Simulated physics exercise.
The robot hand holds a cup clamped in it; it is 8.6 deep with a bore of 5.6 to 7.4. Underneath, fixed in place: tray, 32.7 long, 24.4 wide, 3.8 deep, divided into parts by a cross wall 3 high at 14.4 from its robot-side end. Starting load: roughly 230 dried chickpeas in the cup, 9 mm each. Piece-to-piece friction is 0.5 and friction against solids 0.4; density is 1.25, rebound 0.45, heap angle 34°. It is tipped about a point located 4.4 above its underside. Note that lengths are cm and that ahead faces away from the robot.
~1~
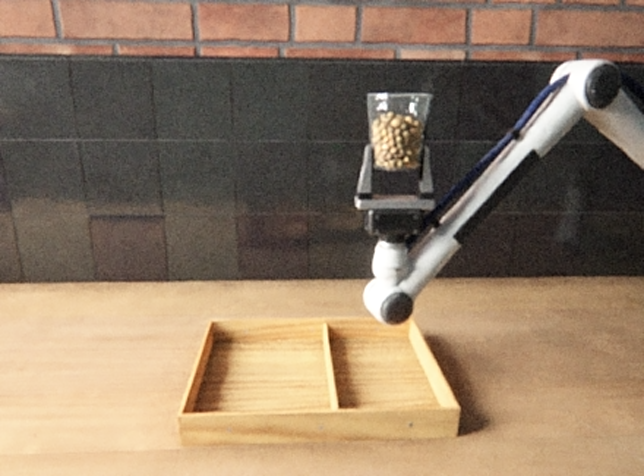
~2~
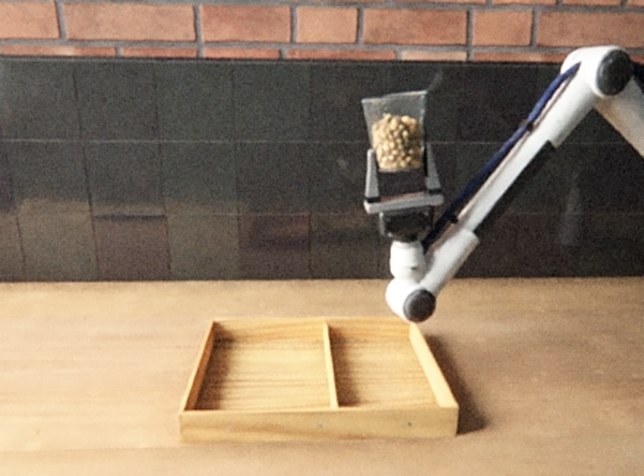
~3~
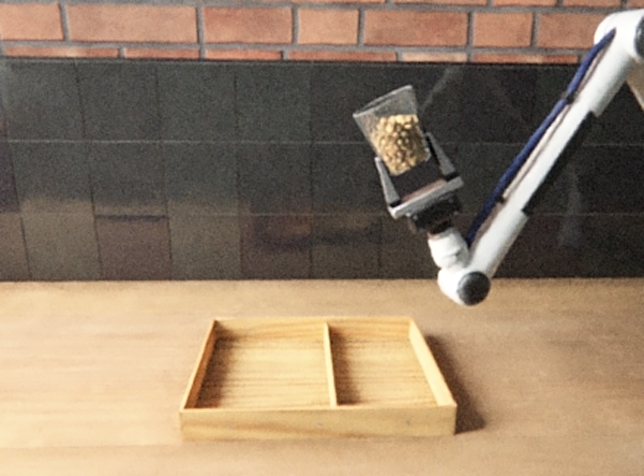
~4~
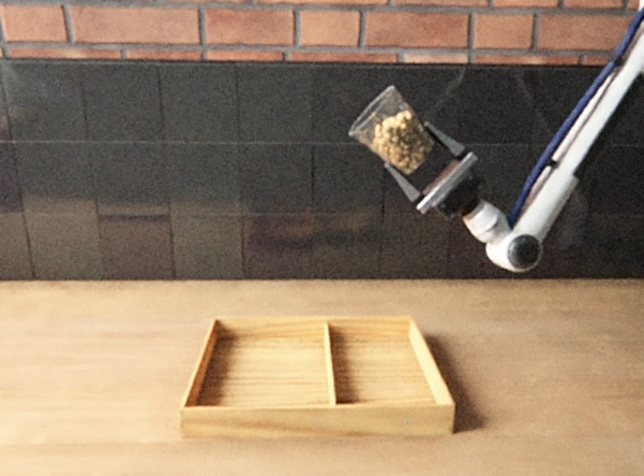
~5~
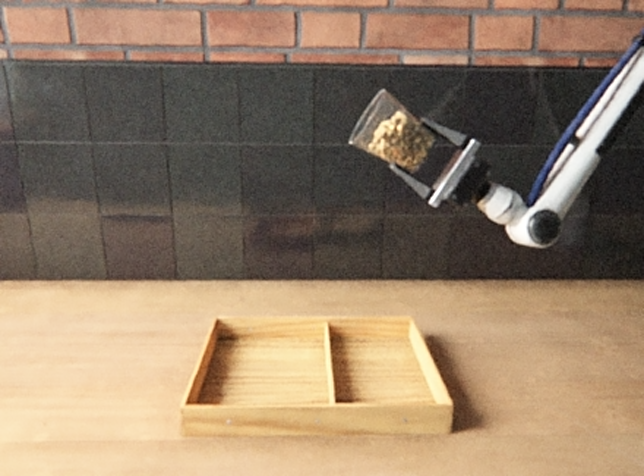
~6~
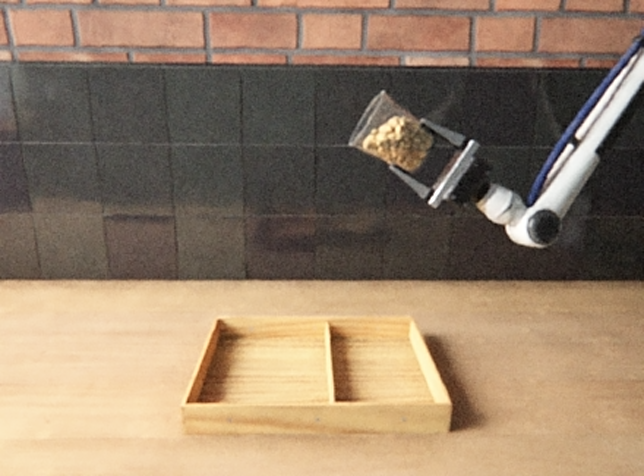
The video shows a robot arm holding a clear cup of chickpeas above a divided wooden tray on a table, gradually tilting the cup to the left as its lower joint swings right, then keeping it slanted nearly still.
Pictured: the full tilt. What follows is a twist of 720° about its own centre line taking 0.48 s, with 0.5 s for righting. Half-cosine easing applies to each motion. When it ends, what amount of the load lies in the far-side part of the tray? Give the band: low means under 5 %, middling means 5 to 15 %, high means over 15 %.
Band: Low.
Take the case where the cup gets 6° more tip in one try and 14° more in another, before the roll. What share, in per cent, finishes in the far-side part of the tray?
Around 0 percent on the first try, 10 percent on the second.
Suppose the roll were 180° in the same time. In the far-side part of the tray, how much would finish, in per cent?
Estimate: Near 0 %.
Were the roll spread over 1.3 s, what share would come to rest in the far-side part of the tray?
You'd be looking at some 0 per cent.
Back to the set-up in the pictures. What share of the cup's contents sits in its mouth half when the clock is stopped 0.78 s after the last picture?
I reckon roughly 30 per cent.
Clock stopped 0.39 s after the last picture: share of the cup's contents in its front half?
Around 50 percent.
Then, 0.39 s after the last picture, tipped 59°, highest piece 40 above the table; 232 in the cup, 1 in flight or on a rim.
Then, 0.78 s after the last picture, tipped 20°, highest piece 39 above the table; 231 in the cup, 1 in the far-side part, 1 in flight or on a rim.
Then, 1.18 s after the last picture, upright, highest piece 39 above the table; 231 in the cup, 2 in the far-side part.
Then, 1.88 s after the last picture, upright, highest piece 39 above the table; 231 in the cup, 2 in the far-side part.
Final count, 231 in the cup, 2 in the far-side part. That is 1 % in the far-side part of the tray.
